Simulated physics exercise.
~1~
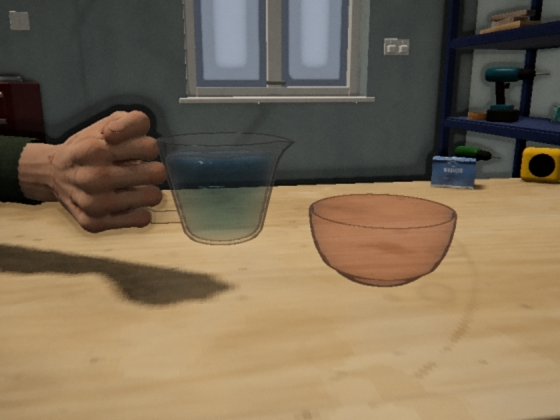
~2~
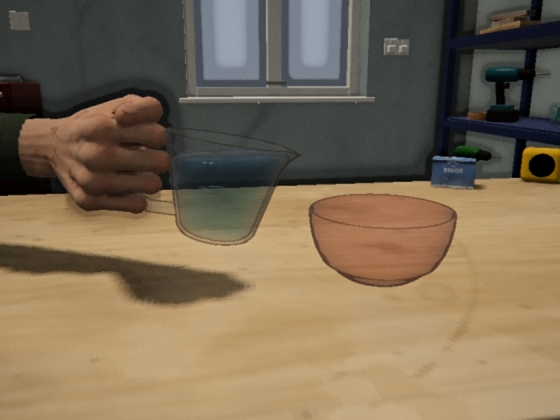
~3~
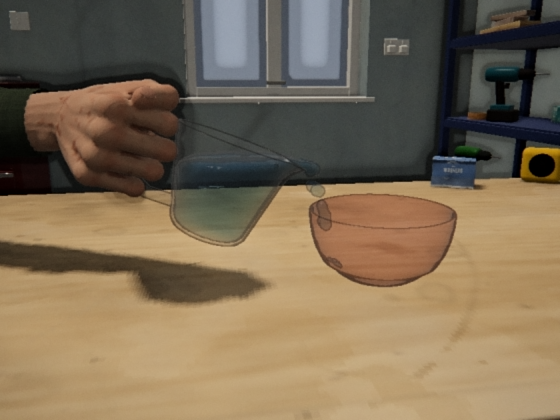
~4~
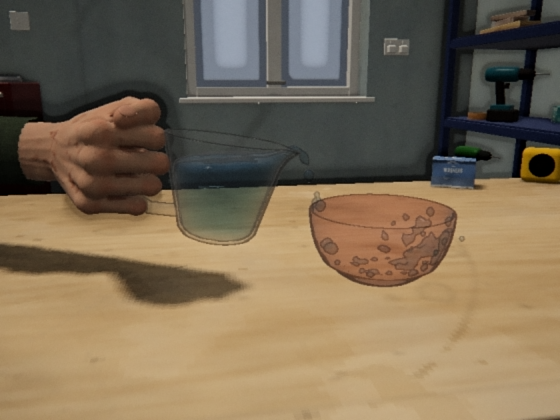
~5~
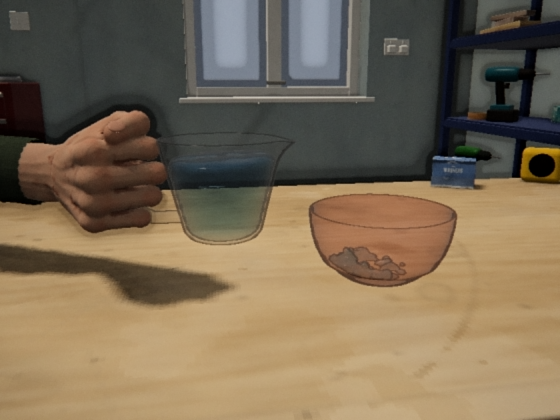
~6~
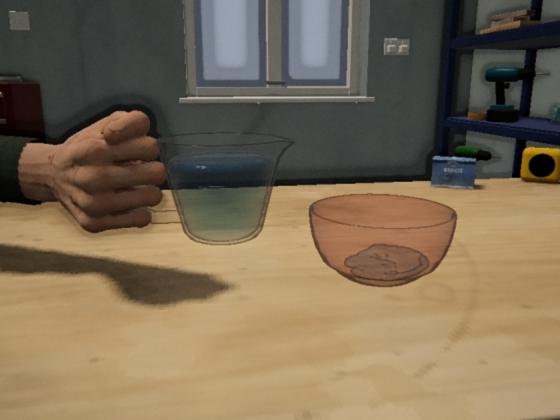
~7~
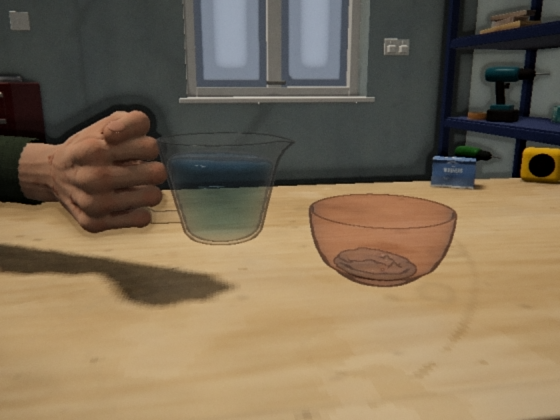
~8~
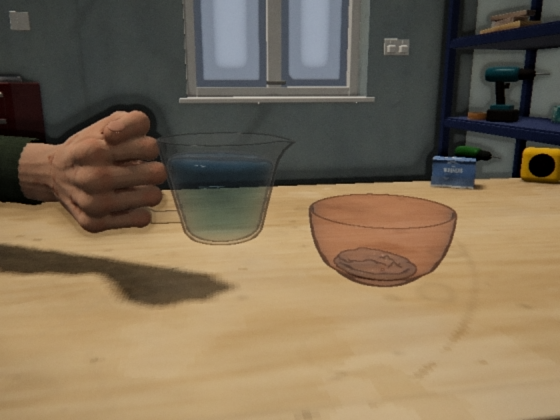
A hand tilting a clear flared jug rightward, pouring a little liquid into a round bowl, then levelling it as the liquid settles.
